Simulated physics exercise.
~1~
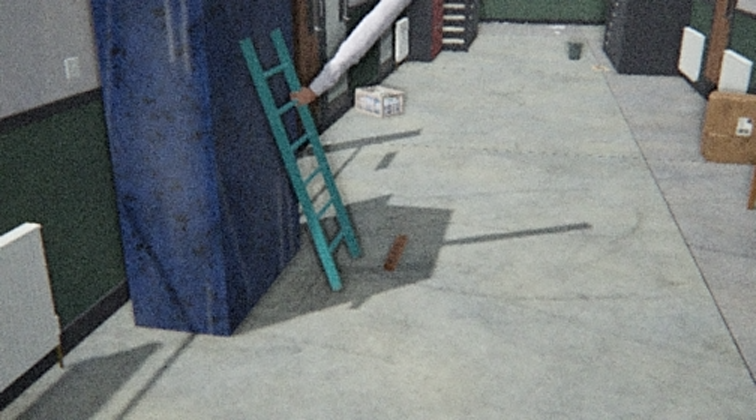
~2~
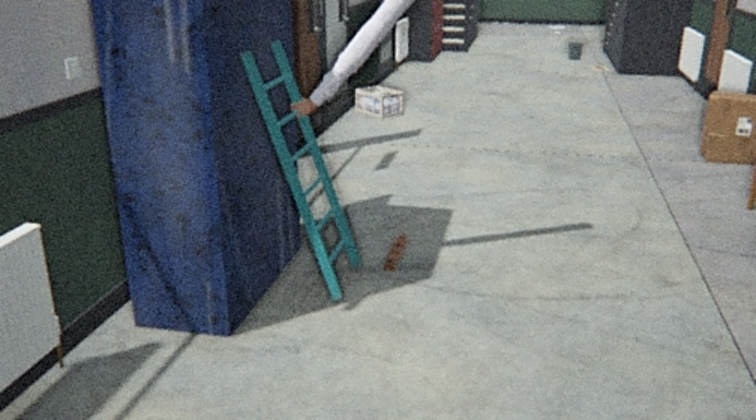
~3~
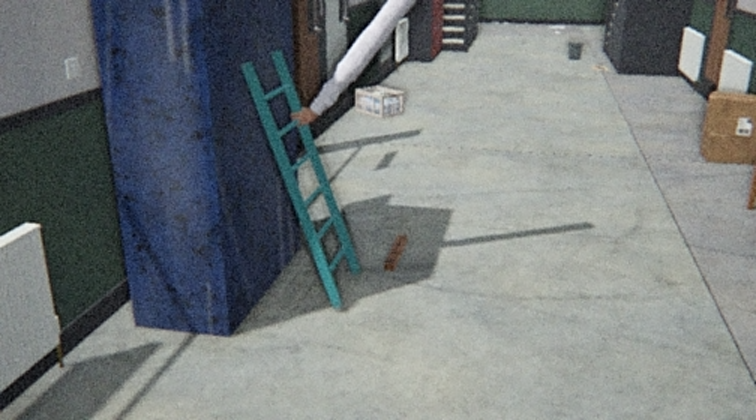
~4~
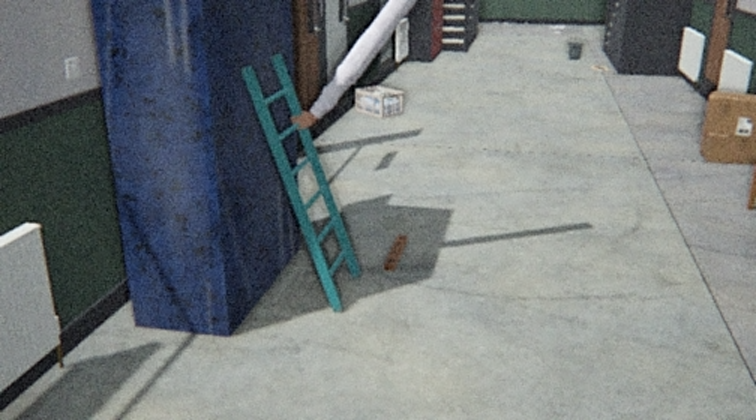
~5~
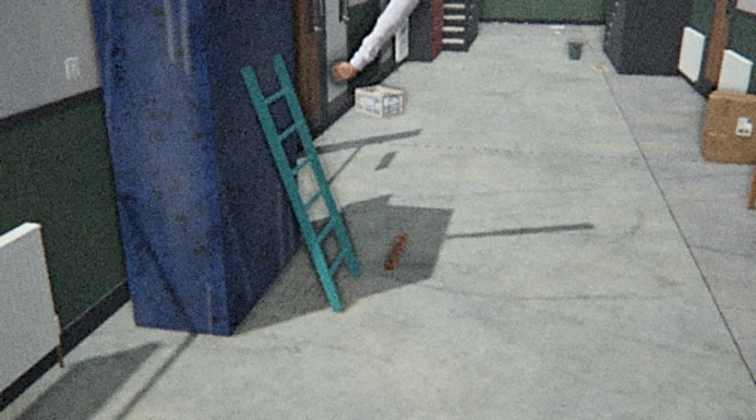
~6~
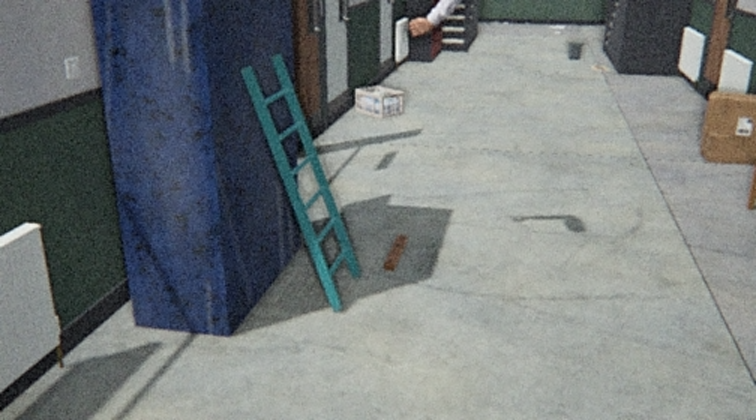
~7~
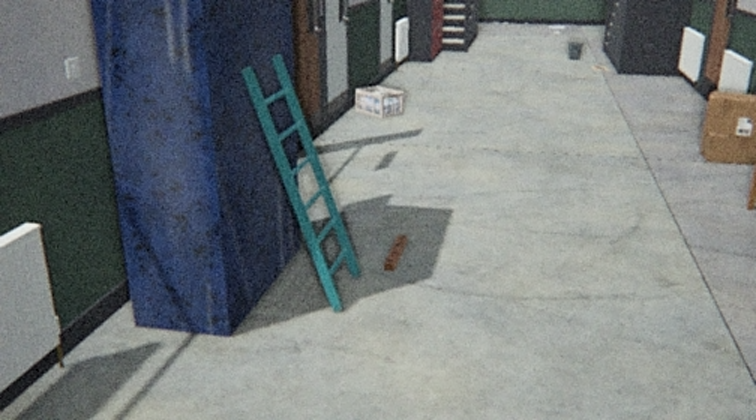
In a long indoor corridor with a concrete floor, a hand at the end of a pale sleeve lowers a turquoise ladder slightly against a tall blue block, near a small reddish-brown strip. The hand lets go and withdraws, and the ladder stays leaning in place.
